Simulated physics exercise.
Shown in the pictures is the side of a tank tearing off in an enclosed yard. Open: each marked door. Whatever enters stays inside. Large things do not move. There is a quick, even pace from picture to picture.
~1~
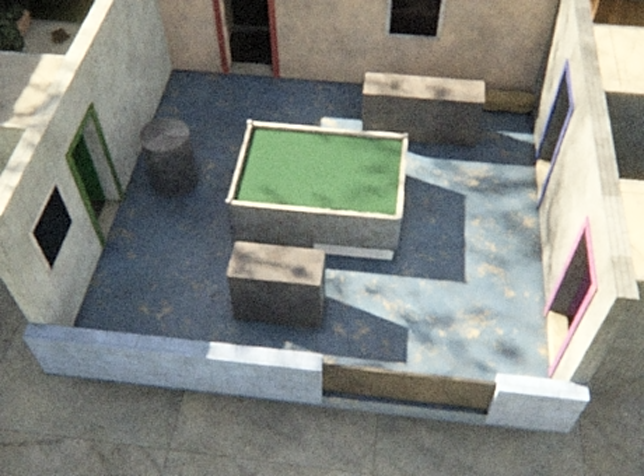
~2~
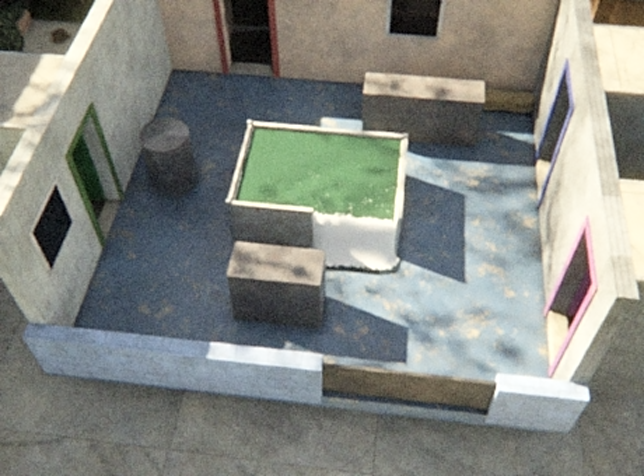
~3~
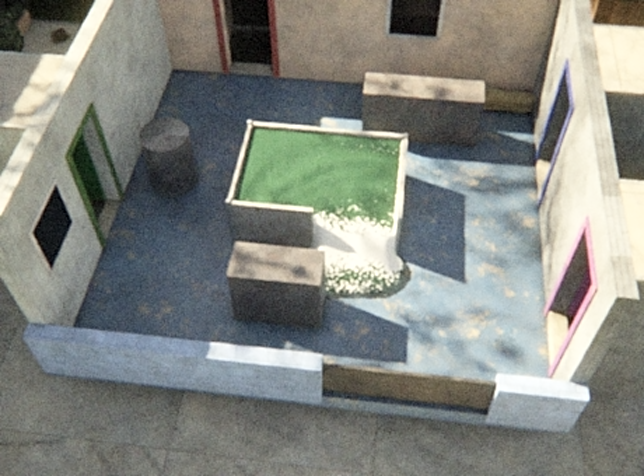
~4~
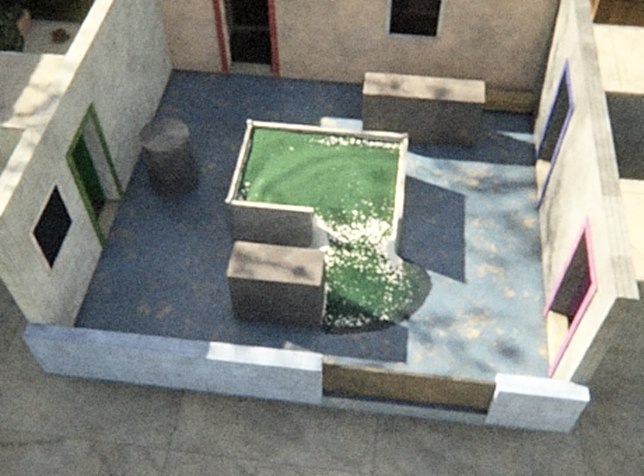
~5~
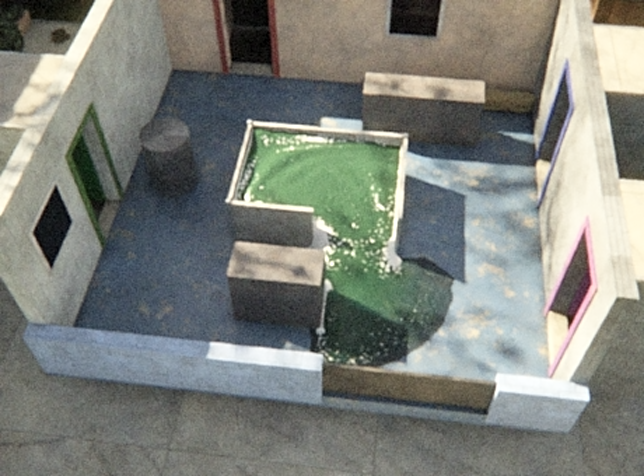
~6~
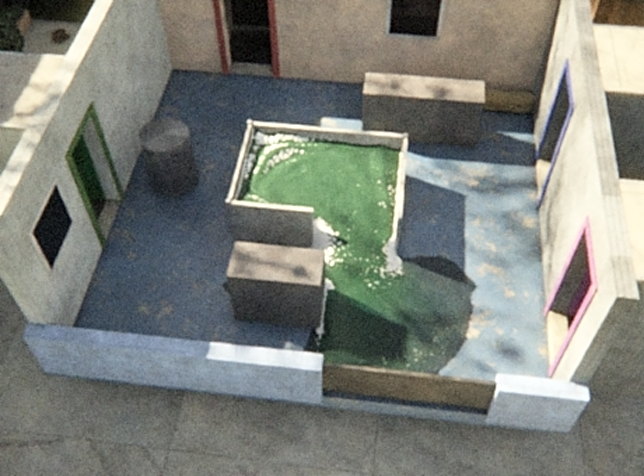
Green water burst through the broken front side of a square tank in a walled yard, poured out white and frothy, then spread past a nearby block to the low front wall.
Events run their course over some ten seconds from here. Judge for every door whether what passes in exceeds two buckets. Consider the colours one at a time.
The green door exceeds two; the purple door exceeds two; the blue door does not exceed two; the red door does not exceed two.
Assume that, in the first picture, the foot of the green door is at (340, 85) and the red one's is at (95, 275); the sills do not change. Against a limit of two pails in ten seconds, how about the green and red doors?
Result: Green ends up below; red ends up above.
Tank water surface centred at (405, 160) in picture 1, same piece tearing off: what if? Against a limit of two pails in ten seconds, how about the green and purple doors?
Green door tops it, purple door tops it.
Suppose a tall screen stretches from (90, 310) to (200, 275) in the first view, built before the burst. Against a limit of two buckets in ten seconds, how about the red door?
My guess is that the red one stays within limits.
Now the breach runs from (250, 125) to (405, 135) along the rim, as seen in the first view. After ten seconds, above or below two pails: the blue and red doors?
Door by door, blue door tops the limit, then red door tops the limit.
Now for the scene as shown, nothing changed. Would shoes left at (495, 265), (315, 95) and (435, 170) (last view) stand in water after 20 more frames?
As listed, the points end up soaked, high and dry and soaked.
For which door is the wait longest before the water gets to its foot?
It's the door marked red.
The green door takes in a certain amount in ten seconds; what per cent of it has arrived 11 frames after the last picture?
Estimate: Roughly 10 %.
A moment on, water covers 30 % of the floor; the green door not reached, the purple door not reached, the blue door not reached, the red door not reached.
Next, water covers 40 % of the floor; the green door under two buckets in, the purple door under two buckets in, the blue door not reached, the red door not reached.
Then, water covers 60 % of the floor; the green door over two buckets in, the purple door far over two buckets in, the blue door wet at the sill, nothing in, the red door not reached.
Later, water covers 90 % of the floor; the green door far over two buckets in, the purple door far over two buckets in, the blue door wet at the sill, nothing in, the red door not reached.
In the end, water covers 95 % of the floor; the green door far over two buckets in, the purple door far over two buckets in, the blue door under two buckets in, the red door under two buckets in.
